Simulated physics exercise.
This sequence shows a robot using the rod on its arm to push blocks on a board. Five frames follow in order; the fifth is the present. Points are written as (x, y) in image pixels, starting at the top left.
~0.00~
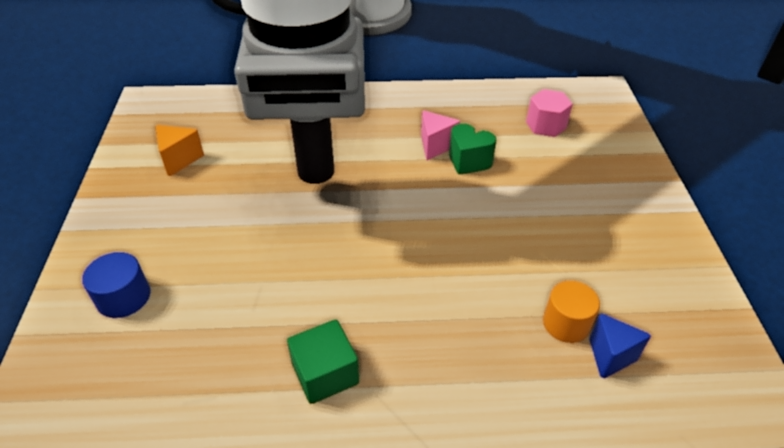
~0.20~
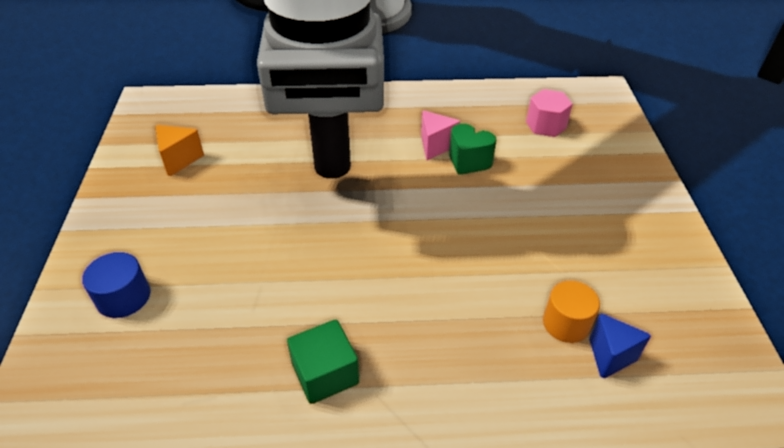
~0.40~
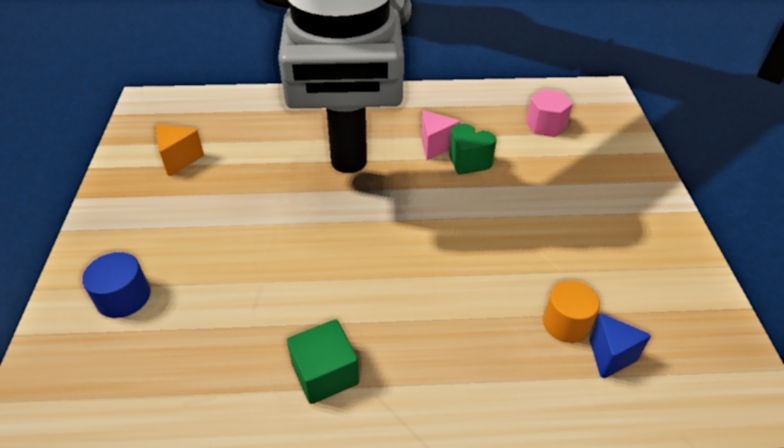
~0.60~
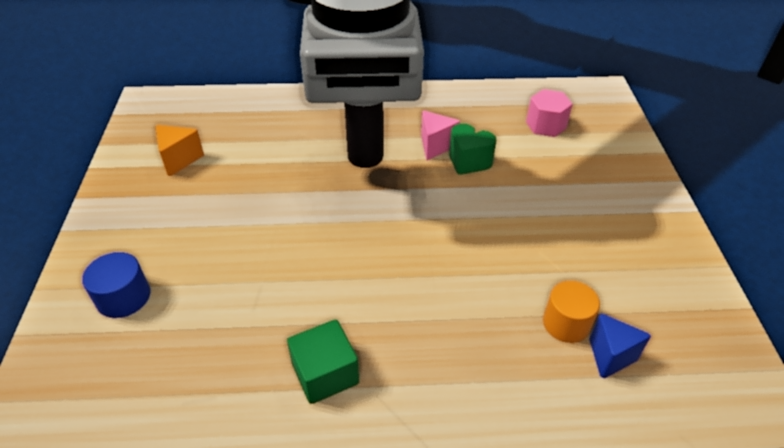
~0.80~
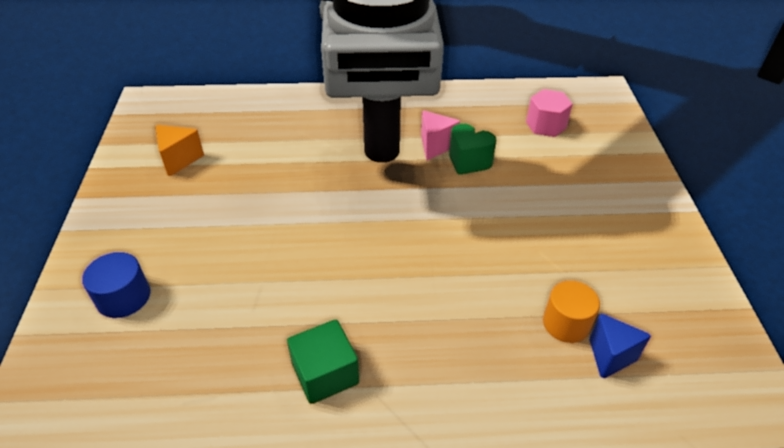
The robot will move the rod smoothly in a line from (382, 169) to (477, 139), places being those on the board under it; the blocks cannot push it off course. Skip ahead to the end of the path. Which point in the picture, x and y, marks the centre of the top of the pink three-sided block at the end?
I think it will end close to (489, 98).
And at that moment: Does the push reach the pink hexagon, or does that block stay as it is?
At the end of the path, it will still be in place.
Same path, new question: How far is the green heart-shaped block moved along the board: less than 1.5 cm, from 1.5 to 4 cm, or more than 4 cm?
Between 1.5 and 4 cm.
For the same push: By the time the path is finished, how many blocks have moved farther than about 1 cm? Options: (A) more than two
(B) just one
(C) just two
I choose C.
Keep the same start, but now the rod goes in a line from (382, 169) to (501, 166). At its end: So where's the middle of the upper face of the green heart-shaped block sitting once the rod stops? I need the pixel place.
Its top middle is near (530, 127).
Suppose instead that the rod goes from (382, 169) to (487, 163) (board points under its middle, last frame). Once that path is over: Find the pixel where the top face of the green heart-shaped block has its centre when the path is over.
It is at (524, 132).
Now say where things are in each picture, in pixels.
In the first picture, rod's lower end (316, 172); pink three-sided block (437, 122); green heart-shaped block (472, 136); pink hexagon (552, 100).
In the second picture, rod (333, 167); blocks still.
In the third picture, rod (349, 162); blocks still.
In the fourth picture, rod (366, 157); blocks still.
In the fifth picture, rod (382, 152); pink three-sided block (437, 122); green heart-shaped block (472, 136); pink hexagon (552, 100).
What follows on the original path. One third of the way, rod (417, 141); pink three-sided block (441, 121), turned 15° anticlockwise.
Two thirds of the way, rod (450, 131); pink three-sided block (468, 109), turned 30° anticlockwise; green heart-shaped block (484, 133), turned 50° clockwise.
At the end, rod (480, 121); pink three-sided block (489, 98), turned 70° anticlockwise; green heart-shaped block (498, 133), turned 75° clockwise; pink hexagon still.
